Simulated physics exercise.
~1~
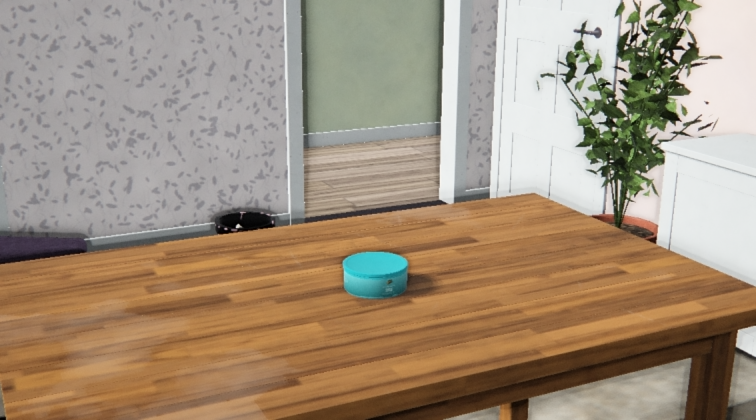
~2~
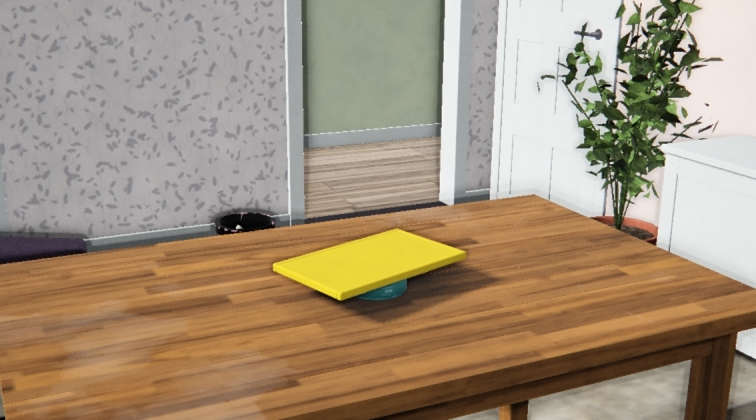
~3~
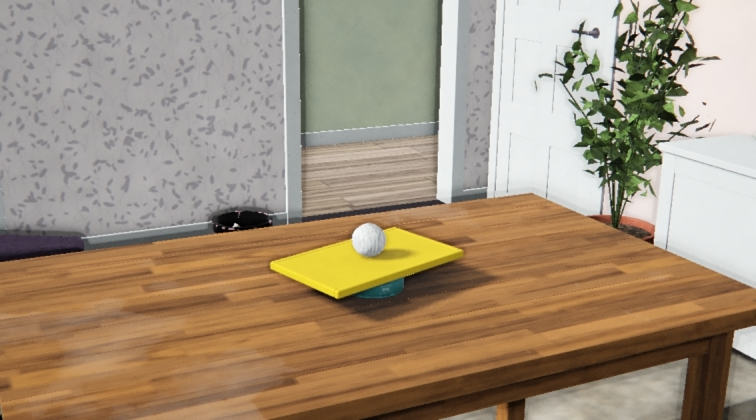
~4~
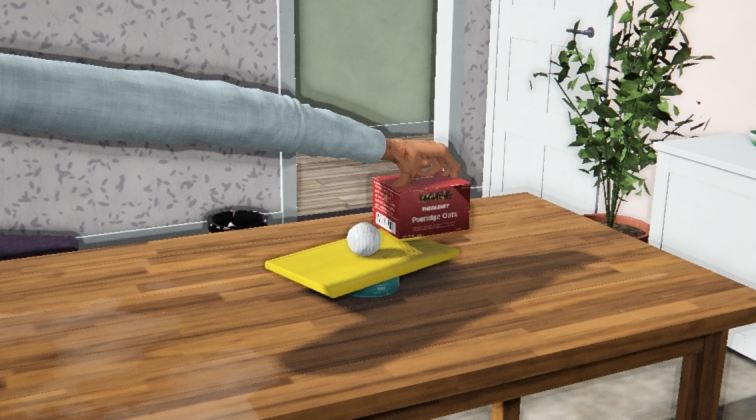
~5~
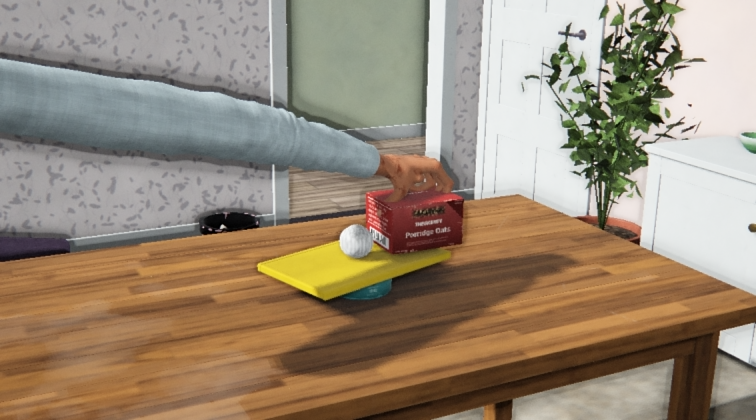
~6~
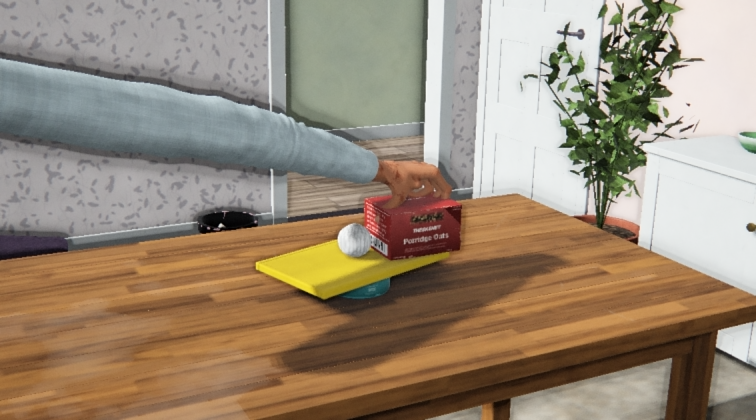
A hand lowering a red box onto a yellow tray beside a white ball-like object, after tray and ball appear atop a turquoise tub.
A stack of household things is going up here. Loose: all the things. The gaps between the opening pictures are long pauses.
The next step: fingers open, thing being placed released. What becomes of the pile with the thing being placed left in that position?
The pile rests steadily.
Then, 0.50 s later than the last frame, things are still on the move.
Then, 1.30 s later than the last frame, all is still.
Then, 1.90 s later than the last frame, things are still on the move.
Then, 2.70 s later than the last frame, all is still.
When it is over, all 4 as before. End places, in pixels of the last picture, red box near (412, 225). The pile keeps its balance.
